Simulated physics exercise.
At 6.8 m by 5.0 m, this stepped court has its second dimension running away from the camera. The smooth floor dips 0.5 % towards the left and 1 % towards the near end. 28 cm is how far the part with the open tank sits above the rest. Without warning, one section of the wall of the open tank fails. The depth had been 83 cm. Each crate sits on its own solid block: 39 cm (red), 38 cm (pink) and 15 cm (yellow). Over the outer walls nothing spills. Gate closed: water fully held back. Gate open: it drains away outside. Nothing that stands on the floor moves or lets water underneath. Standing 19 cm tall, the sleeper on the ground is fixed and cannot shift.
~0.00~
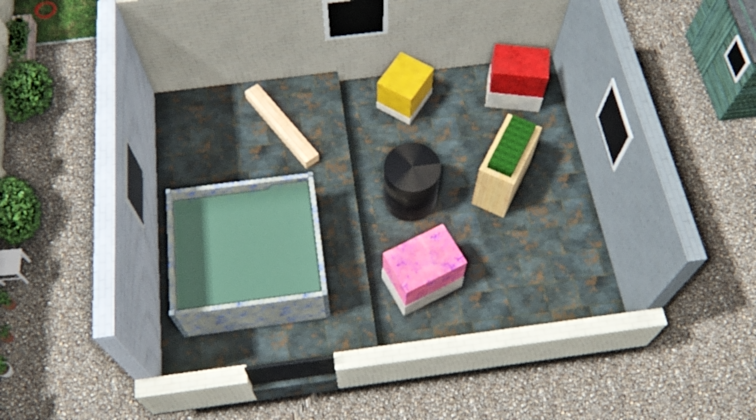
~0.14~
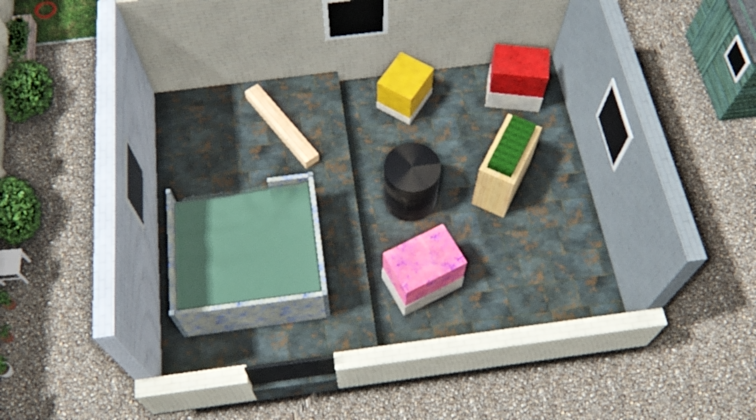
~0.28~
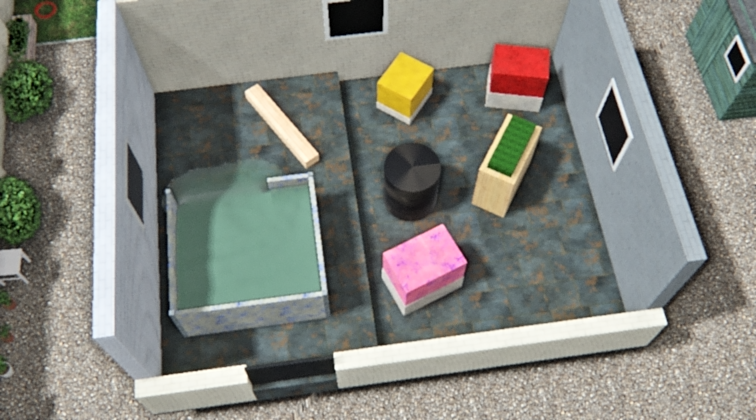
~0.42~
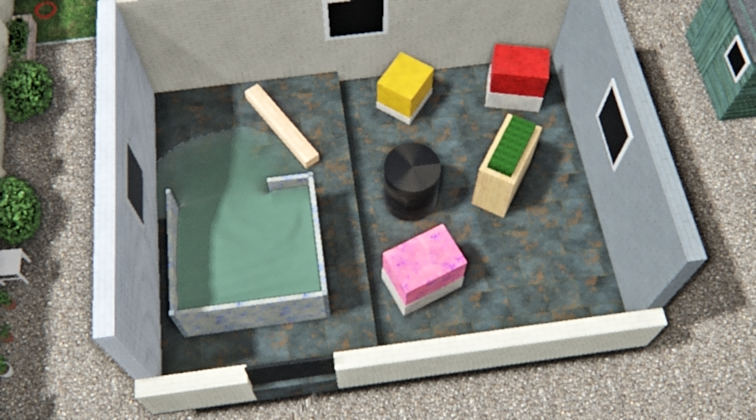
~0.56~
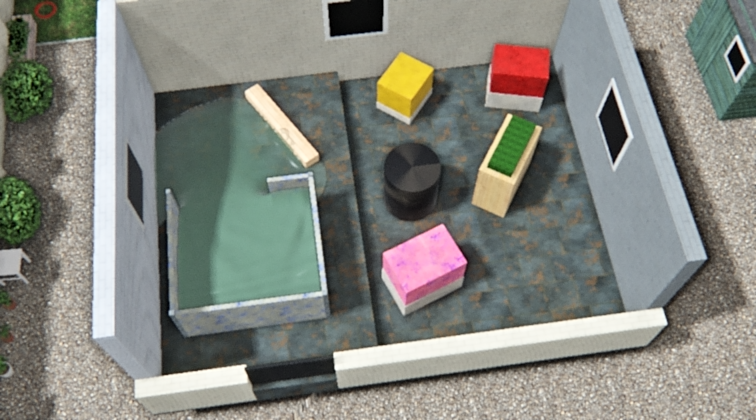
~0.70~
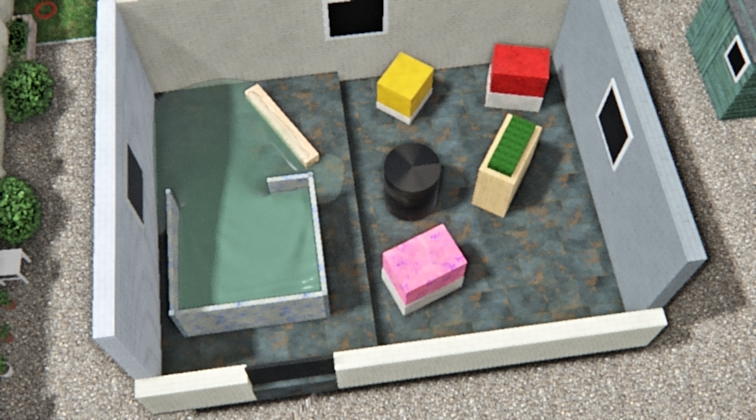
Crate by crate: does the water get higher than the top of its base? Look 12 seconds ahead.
The red crate is not reached; the pink crate is not reached; the yellow crate is reached.
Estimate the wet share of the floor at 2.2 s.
About 30 per cent.
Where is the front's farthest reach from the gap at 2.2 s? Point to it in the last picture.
I'd mark it close to (442, 75).
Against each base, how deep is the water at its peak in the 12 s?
Max (cm) - red: 14; pink: 25; yellow: 34.
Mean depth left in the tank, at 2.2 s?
33 cm.
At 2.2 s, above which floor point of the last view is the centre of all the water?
Centre: Approx. (237, 183) px.
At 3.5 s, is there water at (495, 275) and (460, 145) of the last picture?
Not yet touched, then awash.
After 1.4 s water covers 25 % of the floor and is deepest (70 cm) near (166, 97); red plinth not reached, pink plinth not reached, yellow plinth not reached.
After 2.2 s water covers 30 % of the floor and is deepest (48 cm) near (168, 163); red plinth not reached, pink plinth not reached, yellow plinth reached.
After 3.5 s water covers 55 % of the floor and is deepest (30 cm) near (170, 203); red plinth reached, pink plinth reached, yellow plinth reached.
After 7.0 s water covers 95 % of the floor and is deepest (20 cm) near (163, 374); red plinth reached, pink plinth reached, yellow plinth reached.
After 12.0 s water covers 95 % of the floor and is deepest (16 cm) near (595, 331); highest at the red plinth 14 cm, highest at the pink plinth 25 cm, highest at the yellow plinth 34 cm.
